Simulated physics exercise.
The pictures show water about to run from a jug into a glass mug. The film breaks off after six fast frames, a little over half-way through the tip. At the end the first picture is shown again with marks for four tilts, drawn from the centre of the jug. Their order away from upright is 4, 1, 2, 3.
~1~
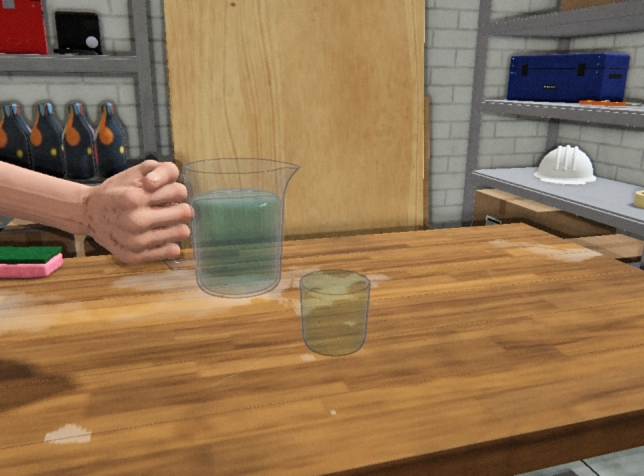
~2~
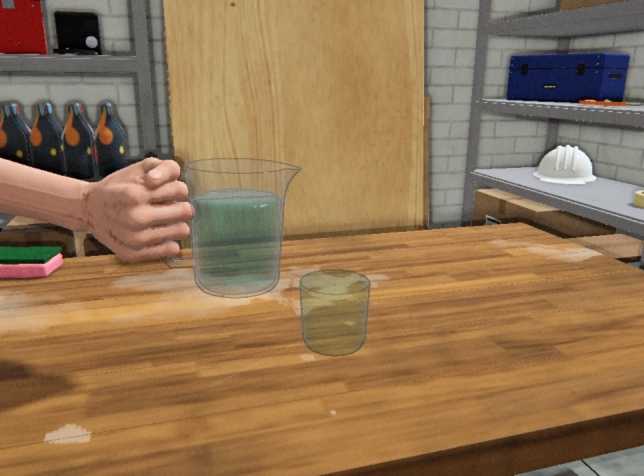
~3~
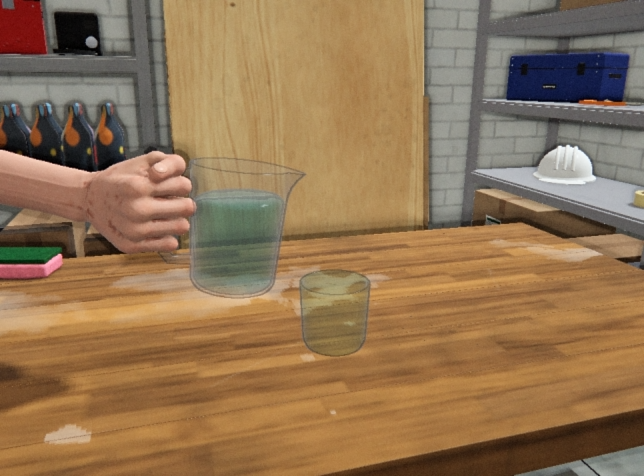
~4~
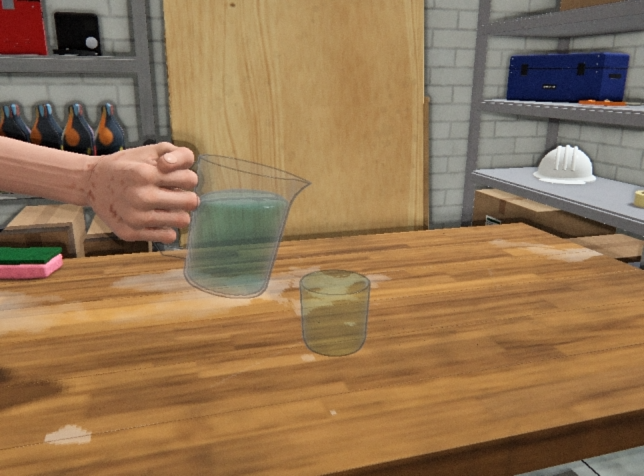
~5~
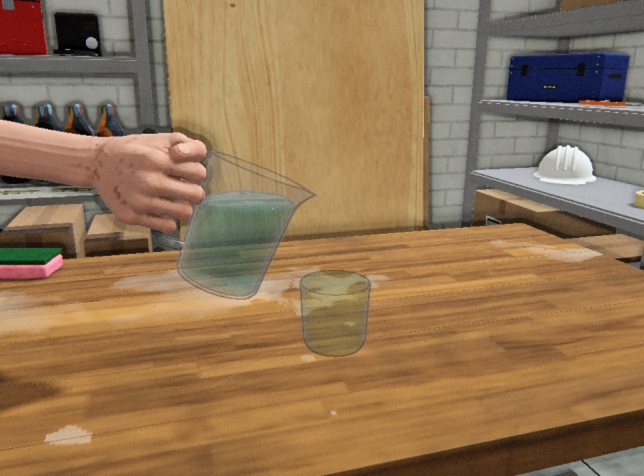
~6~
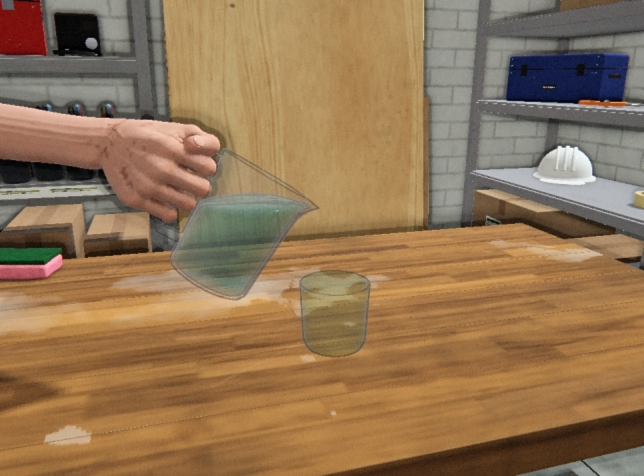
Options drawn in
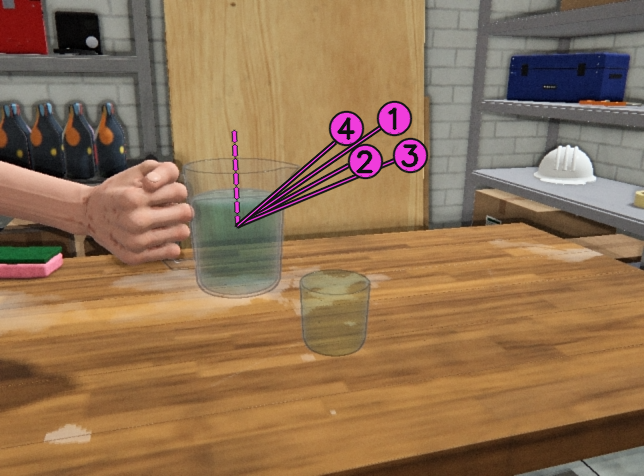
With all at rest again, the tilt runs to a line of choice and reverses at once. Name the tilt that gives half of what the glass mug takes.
1 beats the others.
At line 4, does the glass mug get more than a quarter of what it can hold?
Yes, clearly.
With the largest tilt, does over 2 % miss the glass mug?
Yes.
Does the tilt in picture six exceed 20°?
Yes, it does.
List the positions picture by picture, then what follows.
Upright, lip at (298, 166); rim of the glass mug round (335, 281); nothing has left yet.
Upright, lip at (300, 168); nothing has left yet.
Tipped about 6°, lip at (304, 173); nothing has left yet.
Tipped about 14°, lip at (309, 182); nothing has left yet.
Tipped about 23°, lip at (315, 194); nothing has left yet.
Tipped about 32°, lip at (318, 207); nothing has left yet.
On the marked copy, 1 at (380, 127); 2 at (348, 165); 3 at (394, 160); 4 at (334, 142).
With 1, the glass mug ends with about 51 % of what it can hold.
With 2, the glass mug ends with about 70 % of what it can hold.
With 3, the glass mug ends with about 75 % of what it can hold; 11 % of the water is spilt.
With 4, the glass mug ends with about 35 % of what it can hold.
